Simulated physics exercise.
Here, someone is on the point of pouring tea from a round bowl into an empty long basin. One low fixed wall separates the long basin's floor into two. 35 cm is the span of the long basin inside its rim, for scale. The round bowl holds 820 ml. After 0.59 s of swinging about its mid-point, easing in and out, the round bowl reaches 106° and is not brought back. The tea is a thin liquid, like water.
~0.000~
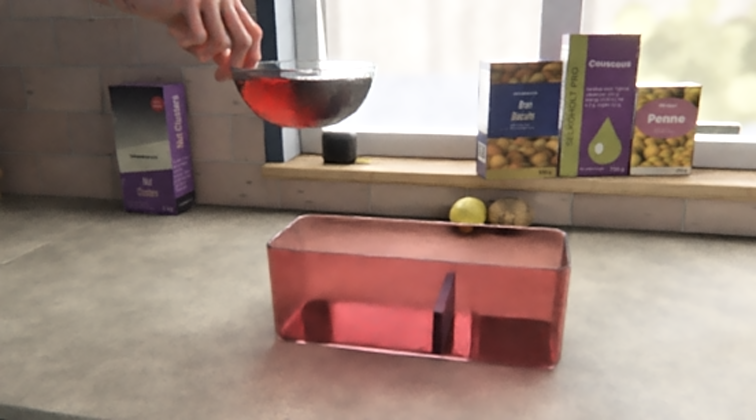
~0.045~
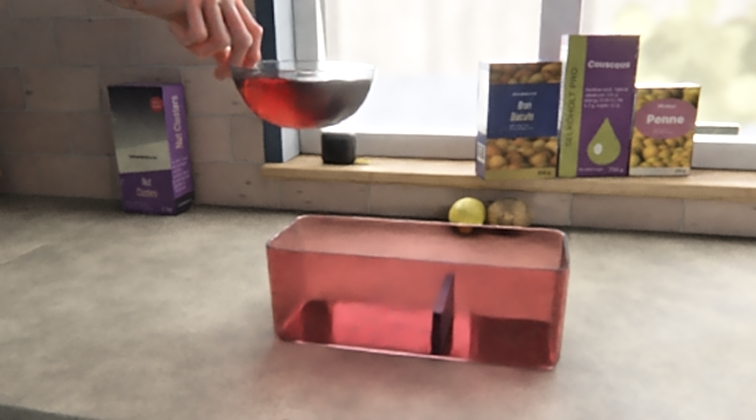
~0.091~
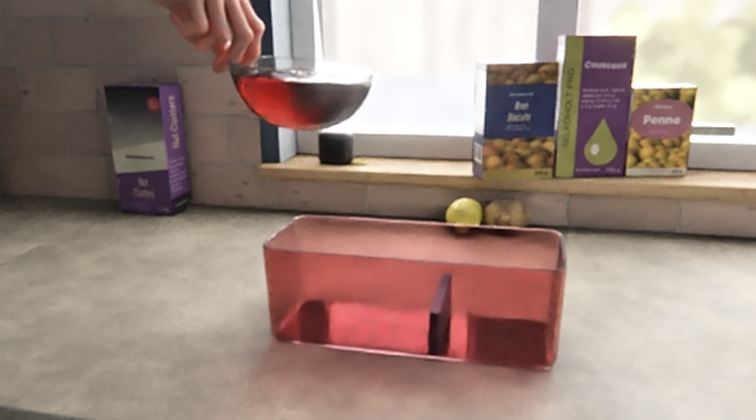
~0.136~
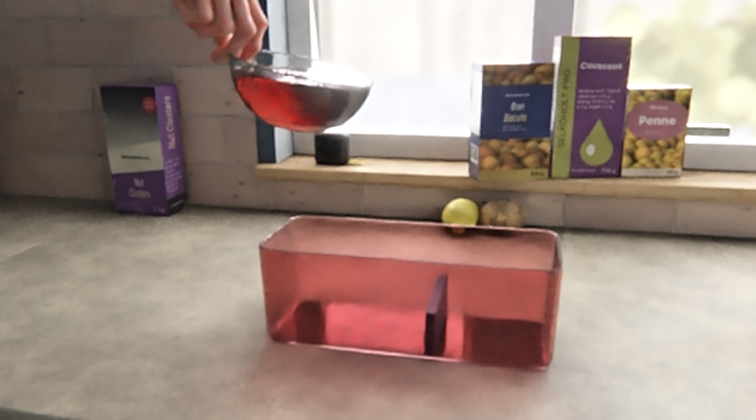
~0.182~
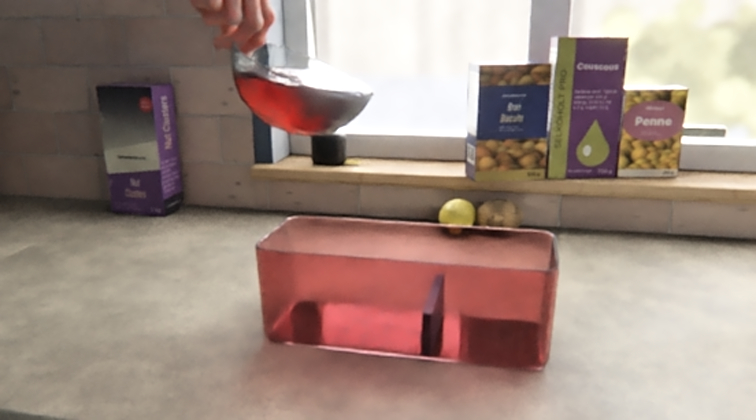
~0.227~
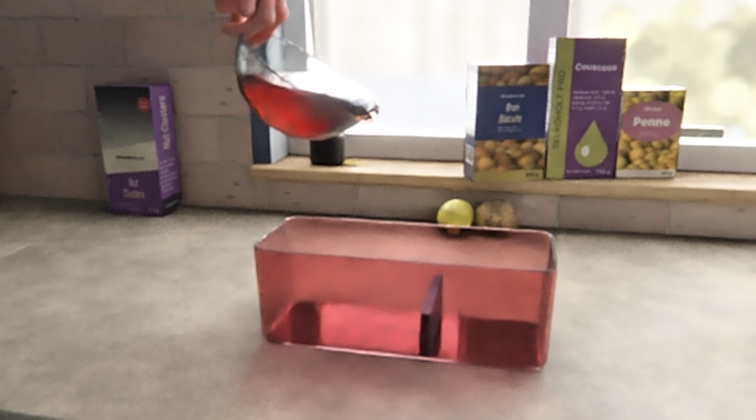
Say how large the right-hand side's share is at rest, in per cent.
Its share is roughly 18 per cent.
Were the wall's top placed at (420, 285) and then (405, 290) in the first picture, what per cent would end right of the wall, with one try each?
Around 50 and 65 percent, in that order.
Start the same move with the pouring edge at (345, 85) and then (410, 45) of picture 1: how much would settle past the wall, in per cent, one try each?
I'd expect close to 10 per cent and then close to 55 per cent.
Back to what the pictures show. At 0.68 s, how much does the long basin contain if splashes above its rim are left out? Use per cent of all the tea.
88 %, more or less.
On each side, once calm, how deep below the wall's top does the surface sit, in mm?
Left about 32 mm, while the right is about 46 mm.
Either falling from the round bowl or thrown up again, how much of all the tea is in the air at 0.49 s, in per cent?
About 50 per cent.
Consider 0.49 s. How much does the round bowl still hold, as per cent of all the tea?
Roughly 5 %.
After 0.49 s the tilt is 98° and 5 per cent is still to pour, 34 is left of the wall and 11 right of it.
After 0.68 s the tilt is 106° and 0 per cent is still to pour, 74 is left of the wall and 15 right of it.
After 0.87 s the tilt is 106° and 0 per cent is still to pour, 70 is left of the wall and 17 right of it.
After 1.09 s the tilt is 106° and 0 per cent is still to pour, 72 is left of the wall and 18 right of it.
In the end 72 per cent lies left of the wall, 18 right of it and 10 outside.
